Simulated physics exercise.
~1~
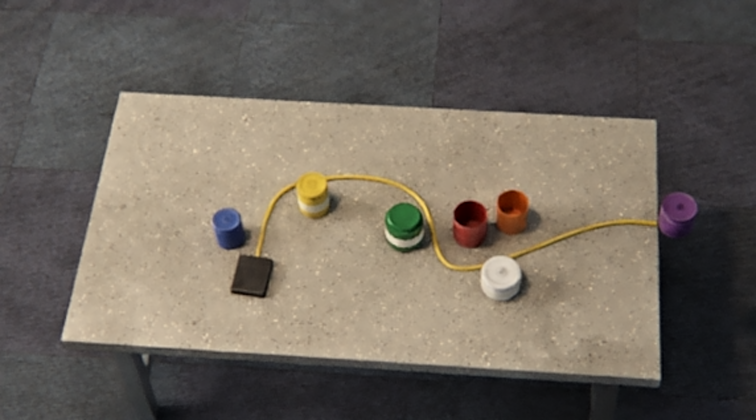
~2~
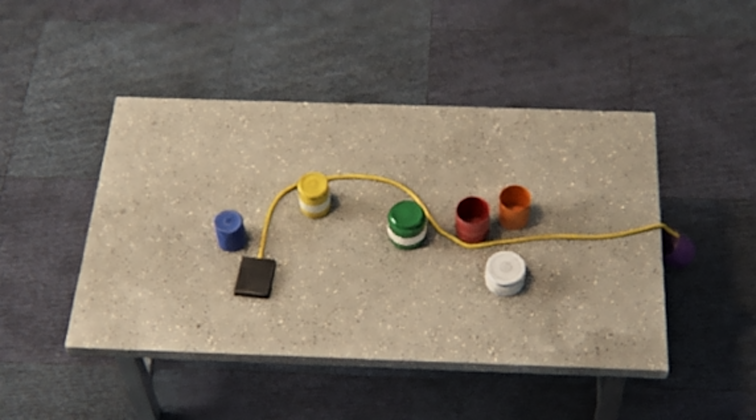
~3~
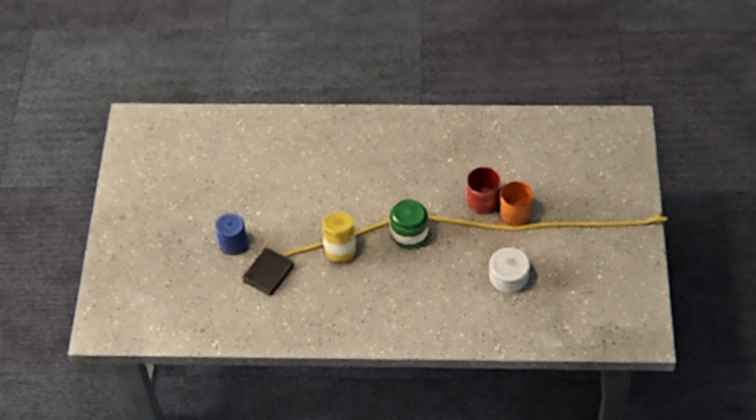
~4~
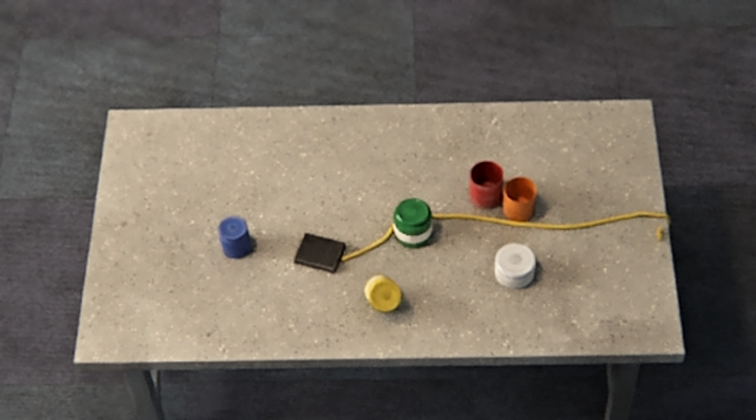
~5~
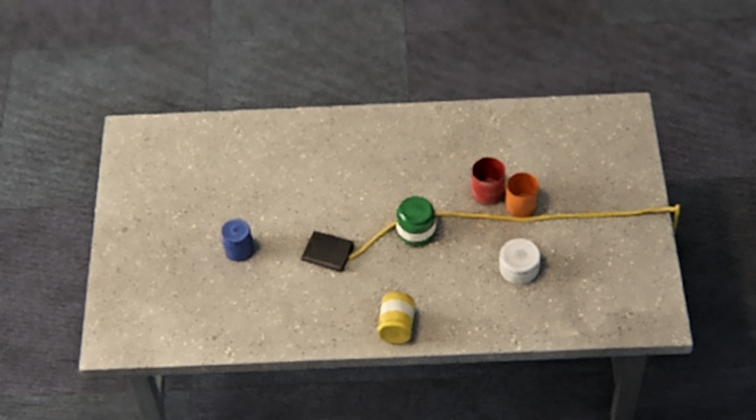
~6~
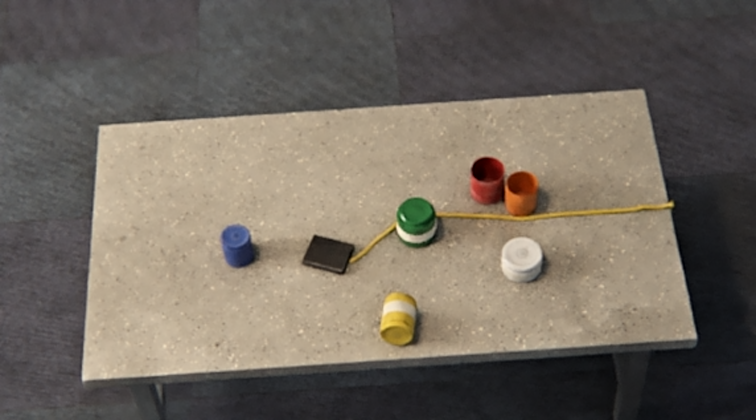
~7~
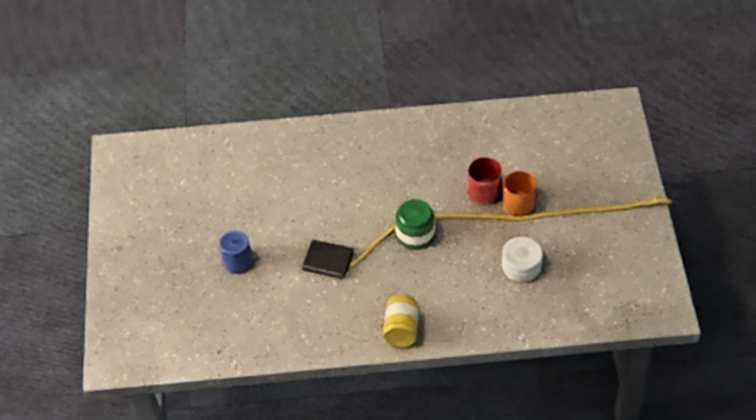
On a speckled gray table, a purple object dropped off the right edge and pulled a yellow cord taut, nudging the red cup back and dragging the black phone right, while the yellow canister toppled and rested on its side near the front.
